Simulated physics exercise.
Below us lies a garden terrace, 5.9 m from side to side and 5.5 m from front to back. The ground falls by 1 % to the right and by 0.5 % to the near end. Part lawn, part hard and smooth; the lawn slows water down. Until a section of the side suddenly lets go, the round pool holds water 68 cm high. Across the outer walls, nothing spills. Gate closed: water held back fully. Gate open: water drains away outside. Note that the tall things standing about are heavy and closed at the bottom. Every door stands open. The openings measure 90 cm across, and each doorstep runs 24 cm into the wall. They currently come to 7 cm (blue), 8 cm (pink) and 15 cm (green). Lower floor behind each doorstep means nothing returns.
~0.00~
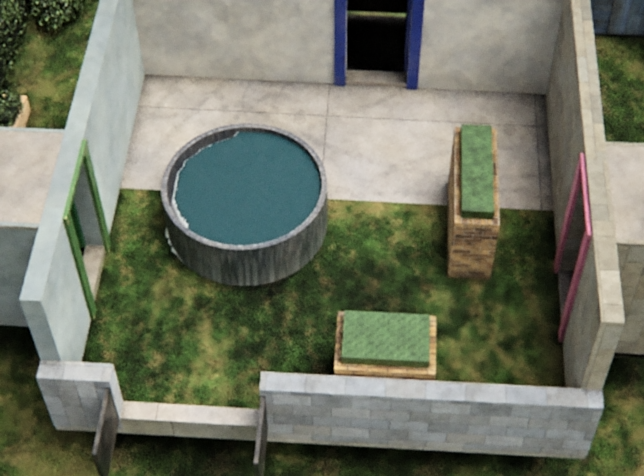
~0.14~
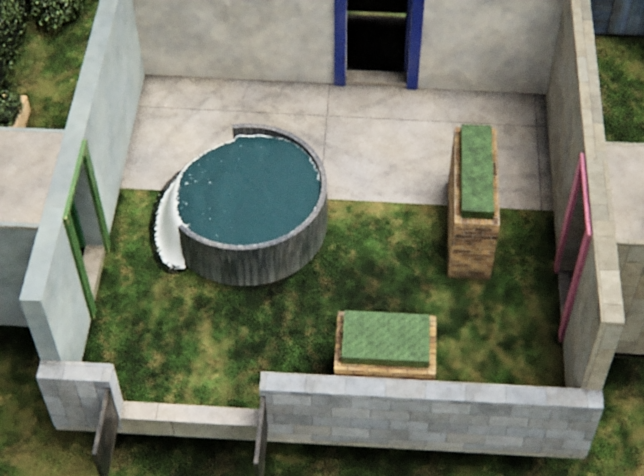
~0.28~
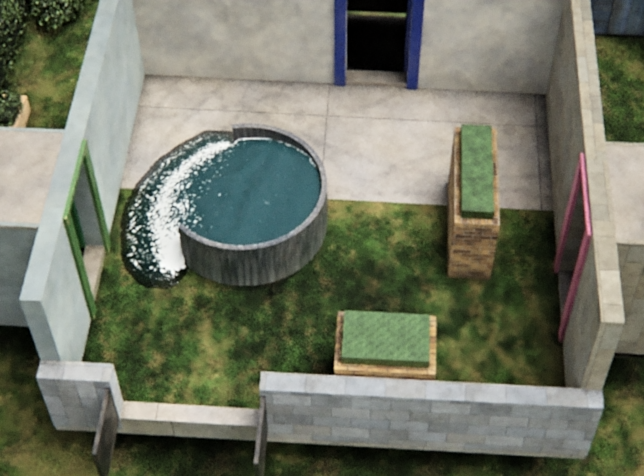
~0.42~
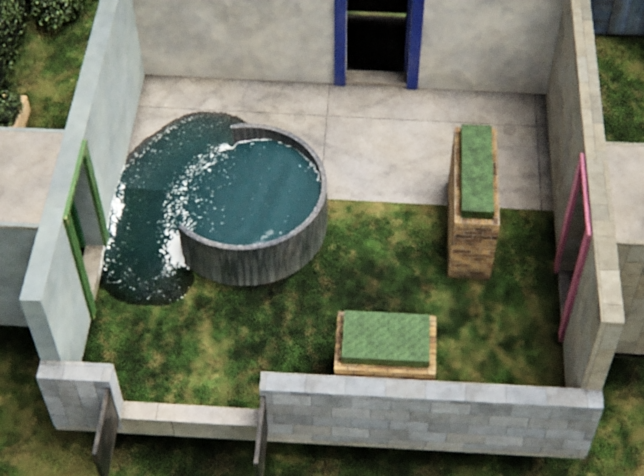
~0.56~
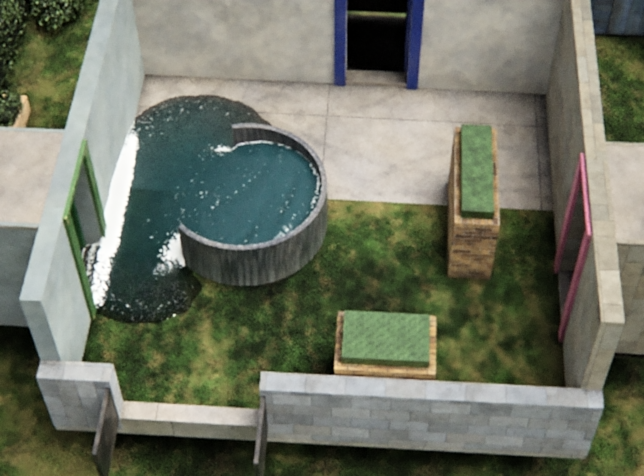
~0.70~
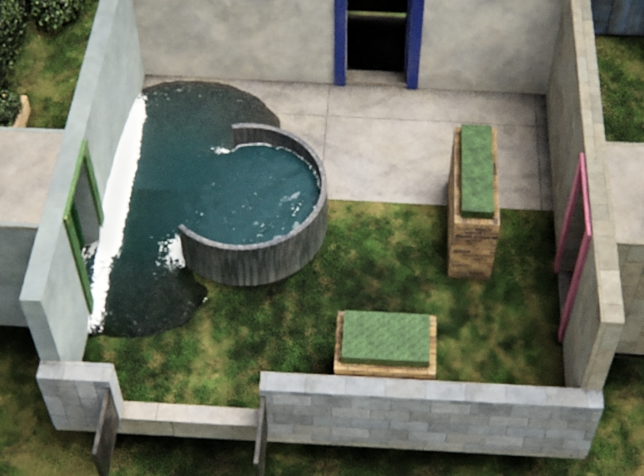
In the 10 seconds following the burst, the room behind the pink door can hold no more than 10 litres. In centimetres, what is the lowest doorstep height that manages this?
5 cm.
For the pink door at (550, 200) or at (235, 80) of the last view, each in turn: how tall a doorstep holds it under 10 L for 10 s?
About 12.5 cm, then about 22 cm.
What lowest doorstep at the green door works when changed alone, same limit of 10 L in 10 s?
Roughly 25 cm at the green door.
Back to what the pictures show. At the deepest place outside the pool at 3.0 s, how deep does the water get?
Max depth: Around 24 cm.
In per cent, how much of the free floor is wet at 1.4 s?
Roughly 25 percent.
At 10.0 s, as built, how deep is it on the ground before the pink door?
Depth: Near 7.5 cm.
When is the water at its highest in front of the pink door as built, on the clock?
I'd say near 7.0 seconds.
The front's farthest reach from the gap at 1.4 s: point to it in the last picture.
Roughly at (75, 397) in the last view.
After 1.4 s water covers 25 % of the floor, deepest (50 cm) near (145, 78); it has not reached the pink door.
After 3.0 s water covers 60 % of the floor, deepest (24 cm) near (169, 80); it has not reached the pink door.
After 10.0 s water covers 95 % of the floor, deepest (12 cm) near (527, 424); 8 cm at the pink door, 0 litres in over its 8 cm doorstep.
At the pink door as built, the water arrived by 4.9 s and peaked near 9 cm at 7.0 s.
Run again over the same 10 s with other heights there, 15 litres in over 4.5 cm, 3 litres over 6.5 cm. The limit of 10 litres is kept from about 5 cm up.
